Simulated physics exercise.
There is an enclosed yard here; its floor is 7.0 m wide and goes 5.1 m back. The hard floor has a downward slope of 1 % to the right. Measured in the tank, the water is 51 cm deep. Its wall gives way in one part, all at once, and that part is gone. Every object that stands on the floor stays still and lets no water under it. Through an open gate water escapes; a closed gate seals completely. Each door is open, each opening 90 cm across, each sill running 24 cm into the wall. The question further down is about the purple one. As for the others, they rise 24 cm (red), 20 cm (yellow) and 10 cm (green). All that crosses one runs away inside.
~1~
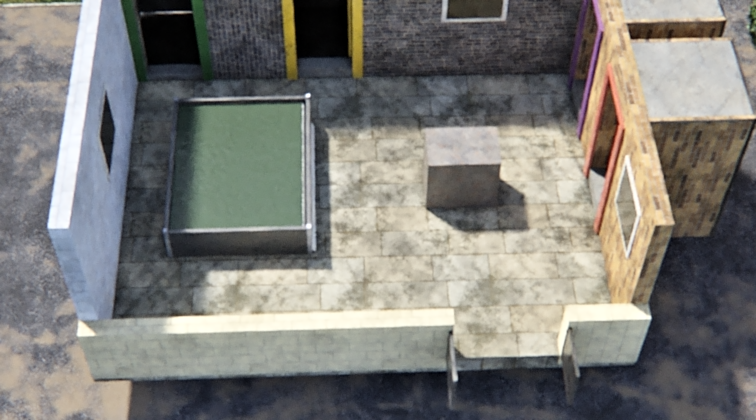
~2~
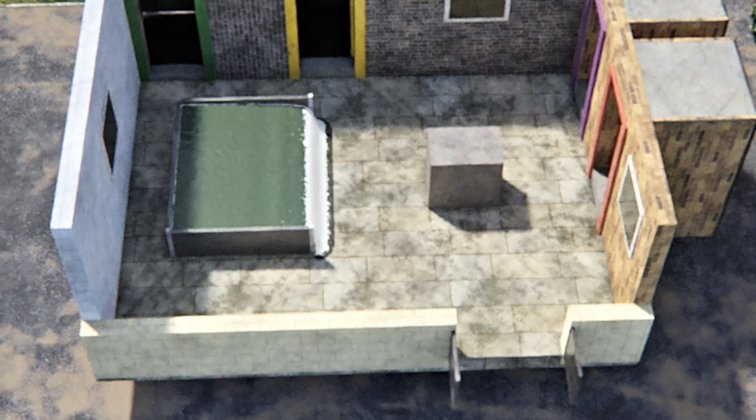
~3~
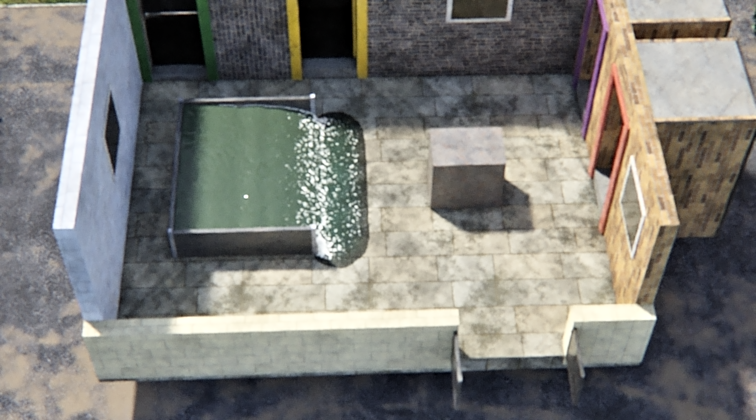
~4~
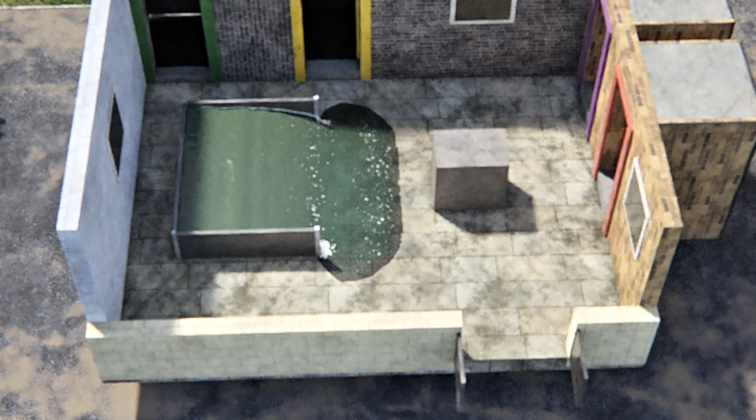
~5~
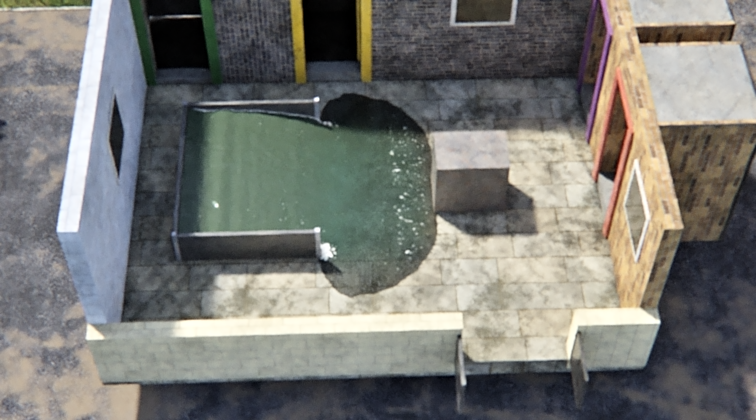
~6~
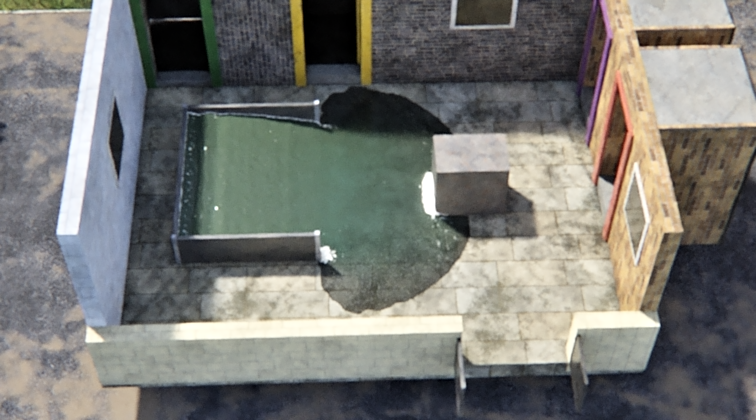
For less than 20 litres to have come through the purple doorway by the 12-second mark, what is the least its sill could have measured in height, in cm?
24 cm or so.
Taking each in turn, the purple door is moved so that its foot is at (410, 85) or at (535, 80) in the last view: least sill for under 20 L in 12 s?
Minimums: Roughly 8.5 cm and 22 cm.
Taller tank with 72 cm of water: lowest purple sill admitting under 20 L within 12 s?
Step height: Approx. 36 cm.
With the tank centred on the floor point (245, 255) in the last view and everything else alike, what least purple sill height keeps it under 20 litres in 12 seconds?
About 16 centimetres.
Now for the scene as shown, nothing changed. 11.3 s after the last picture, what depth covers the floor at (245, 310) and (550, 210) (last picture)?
Depths of around 5 and 7 centimetres.
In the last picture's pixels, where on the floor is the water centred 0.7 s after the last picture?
My guess is close to (323, 193).
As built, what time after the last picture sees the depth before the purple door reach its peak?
Crest at t of about 2.0 s.
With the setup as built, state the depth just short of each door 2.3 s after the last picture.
Centimetres: Purple = 31, red = 14, yellow = 2, green = 0.
Then, 0.7 s after the last picture water covers 45 % of the floor, deepest (36 cm) near (423, 197); it has not reached the purple door.
Then, 2.3 s after the last picture water covers 60 % of the floor, deepest (34 cm) near (547, 82); 31 cm at the purple door, 6 litres in over its 25 cm sill.
Then, 11.3 s after the last picture water covers 95 % of the floor, deepest (9 cm) near (617, 346); 8 cm at the purple door, 17 litres in over its 25 cm sill.
At the purple door as built, the water peaked near 33 cm, 2.1 s after the last picture.
Run again over the same 12 s with other heights there, 48 litres in over 20 cm, 11 litres over 27 cm. The limit of 20 litres is kept from about 24 cm up.
